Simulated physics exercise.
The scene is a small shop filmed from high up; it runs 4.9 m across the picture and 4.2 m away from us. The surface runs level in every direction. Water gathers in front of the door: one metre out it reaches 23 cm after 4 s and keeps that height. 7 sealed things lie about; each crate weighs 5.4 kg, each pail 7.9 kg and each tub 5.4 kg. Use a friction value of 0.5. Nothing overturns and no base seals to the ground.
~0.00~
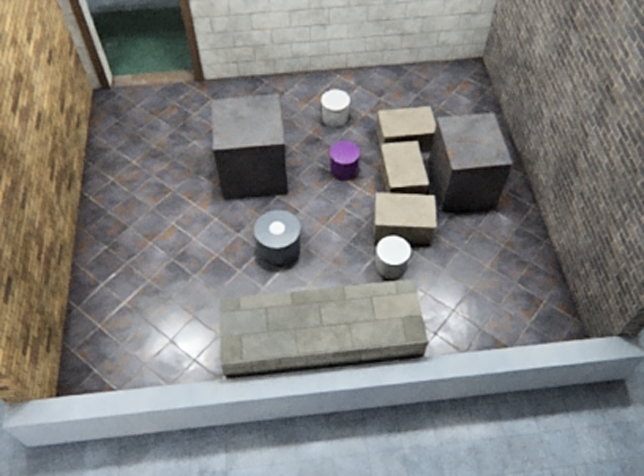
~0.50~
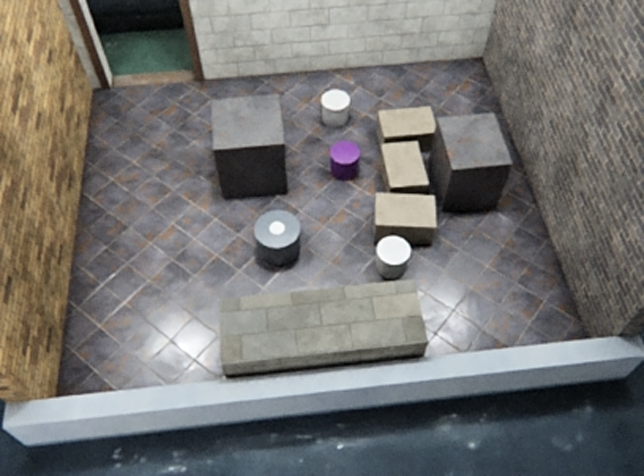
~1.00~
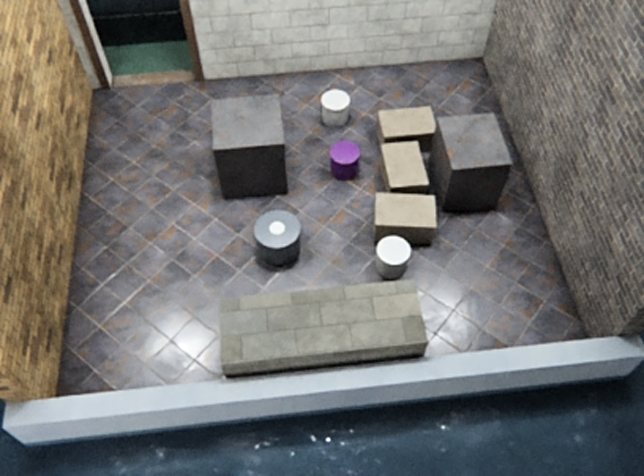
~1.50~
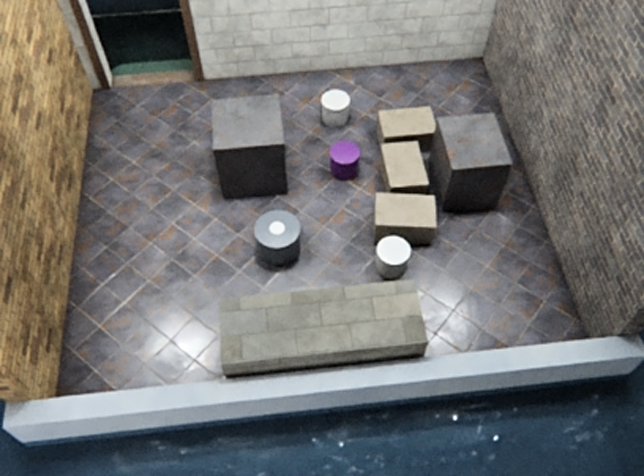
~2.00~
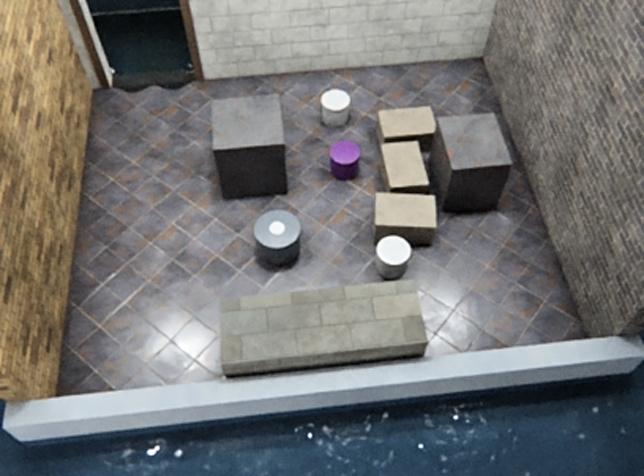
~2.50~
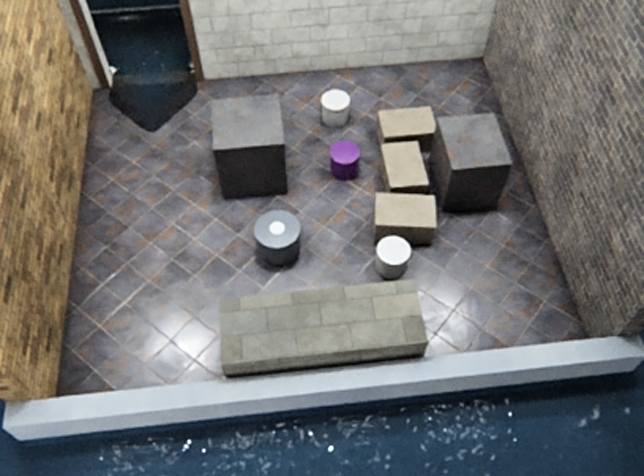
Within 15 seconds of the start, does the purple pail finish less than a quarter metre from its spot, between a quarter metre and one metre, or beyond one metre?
Less than a quarter metre.
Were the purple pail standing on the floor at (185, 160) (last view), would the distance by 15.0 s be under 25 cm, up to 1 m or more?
Well, it gets shoved far.
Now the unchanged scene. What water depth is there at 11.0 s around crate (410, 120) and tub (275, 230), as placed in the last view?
Around 4 cm and 4 cm.
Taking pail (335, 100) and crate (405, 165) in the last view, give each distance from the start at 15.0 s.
In that order: 5 cm, 140 cm.
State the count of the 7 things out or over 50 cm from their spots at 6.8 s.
By my reckoning, 0.
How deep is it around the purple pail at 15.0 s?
Close to 6 centimetres.
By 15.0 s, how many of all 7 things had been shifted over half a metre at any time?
The answer here is 5.
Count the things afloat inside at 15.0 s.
Count: 5.
After 3.5 s the purple pail is near (345, 152), 0.0 m from its start, aground; 0 afloat.
After 6.8 s the purple pail is near (345, 152), 0.0 m from its start, aground; 0 afloat.
After 11.0 s the purple pail is near (345, 152), 0.0 m from its start, aground; 4 afloat.
After 15.0 s the purple pail is near (345, 152), 0.0 m from its start, aground; 5 afloat.
